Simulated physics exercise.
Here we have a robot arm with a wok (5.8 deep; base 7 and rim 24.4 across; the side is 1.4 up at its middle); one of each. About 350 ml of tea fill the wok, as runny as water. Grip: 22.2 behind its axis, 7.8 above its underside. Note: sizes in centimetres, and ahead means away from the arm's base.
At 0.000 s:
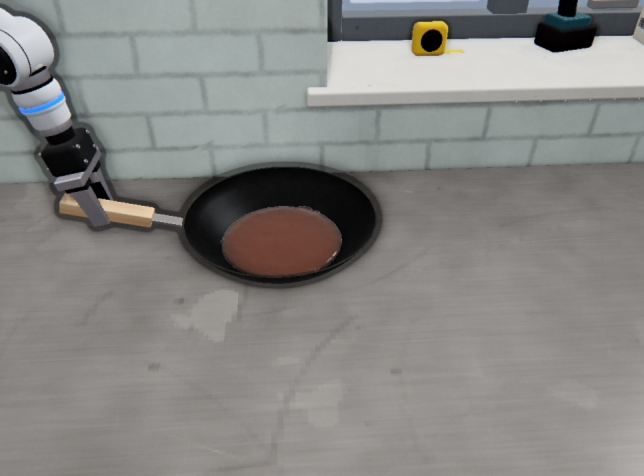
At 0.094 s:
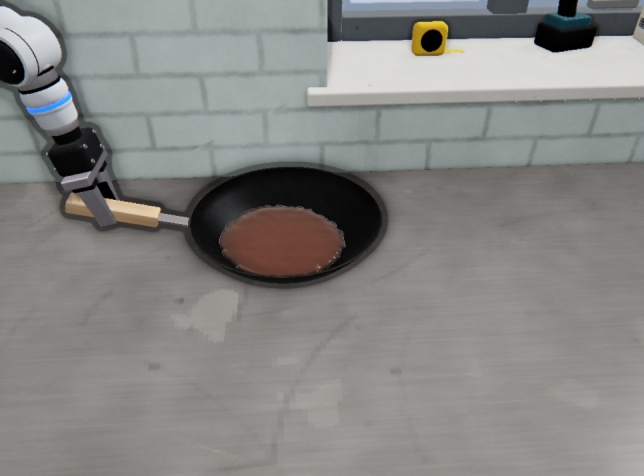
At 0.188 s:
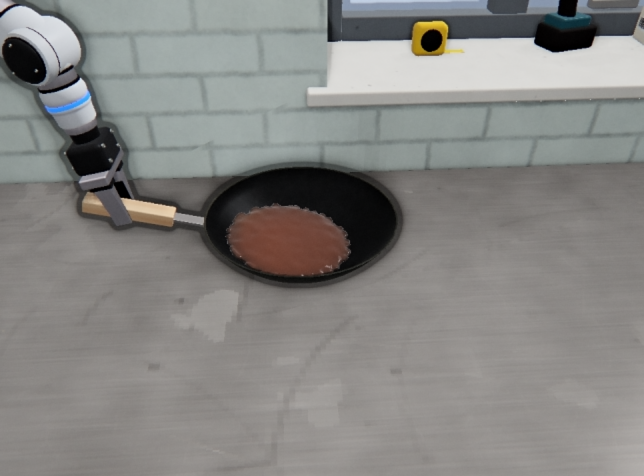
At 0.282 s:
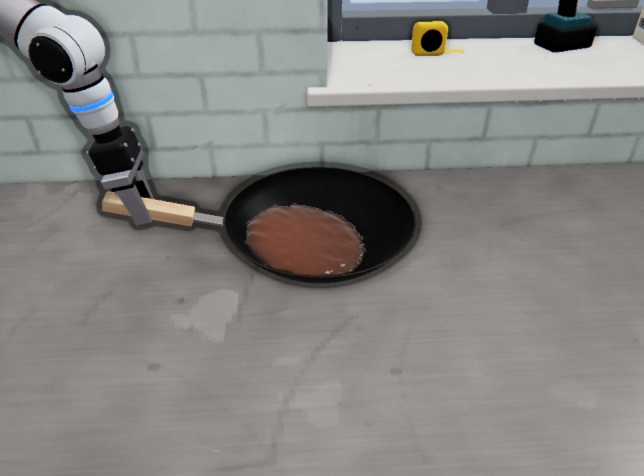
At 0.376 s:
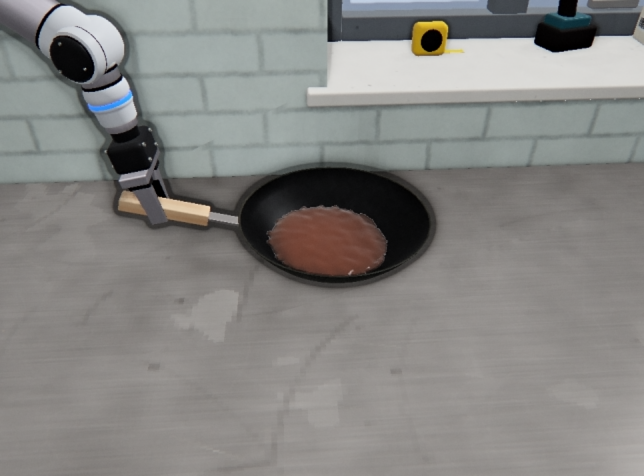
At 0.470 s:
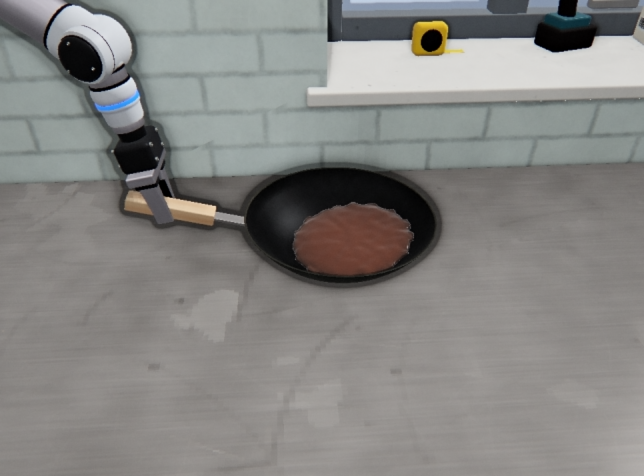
A black wok holding reddish-brown liquid slides to the right across a grey countertop, seen from slightly above by a camera that stays still. A white and grey robot arm at the left grips its wooden handle, before a pale green brick wall and a white sill with a yellow tape measure. The liquid lags toward the wok's left side, rippling, then shifts to the right as the wok slows.
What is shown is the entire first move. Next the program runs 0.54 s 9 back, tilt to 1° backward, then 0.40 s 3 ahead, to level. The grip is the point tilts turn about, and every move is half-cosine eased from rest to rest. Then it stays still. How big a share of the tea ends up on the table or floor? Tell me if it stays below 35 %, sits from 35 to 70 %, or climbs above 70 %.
It stays below 35 %.
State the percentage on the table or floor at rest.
It comes to about 25 percent.
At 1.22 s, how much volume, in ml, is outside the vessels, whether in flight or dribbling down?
About 30 ml.
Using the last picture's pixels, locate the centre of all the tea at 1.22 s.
Somewhere close to (248, 244), I'd say.
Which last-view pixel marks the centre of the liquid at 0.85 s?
The centre is around (292, 240) in the last picture.
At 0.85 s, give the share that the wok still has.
Around 95 per cent.
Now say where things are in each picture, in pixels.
Wok middle at (282, 234), level; upper third of the tea around (281, 238), from x 220 to 340, top at y 205; 350 ml in the wok, in the first frame.
Wok middle at (287, 234), level; upper third of the tea around (271, 239), from x 220 to 340, top at y 205, in the second frame.
Wok middle at (302, 234), level; upper third of the tea around (265, 237), from x 230 to 350, top at y 205, in the third frame.
Wok middle at (320, 234), level; upper third of the tea around (278, 236), from x 245 to 365, top at y 205, in the fourth frame.
Wok middle at (334, 234), level; upper third of the tea around (308, 238), from x 270 to 385, top at y 205, in the fifth frame.
Wok middle at (339, 234), level; upper third of the tea around (374, 235), from x 295 to 410, top at y 205; 350 ml in the wok, in the sixth frame.
By 0.85 s, level, liquid up to 14 above the table; 335 ml in the wok, 10 ml on the table or floor.
By 1.22 s, level, liquid up to 16 above the table; 285 ml in the wok, 35 ml on the table or floor, 30 ml in the air or running down outside.
By 1.61 s, level, liquid up to 16 above the table; 270 ml in the wok, 70 ml on the table or floor, 5 ml in the air or running down outside.
By 2.41 s, level, liquid up to 15 above the table; 270 ml in the wok, 80 ml on the table or floor.
Final state, 270 ml in the wok, 80 ml on the table or floor. That is 23 % on the table or floor.
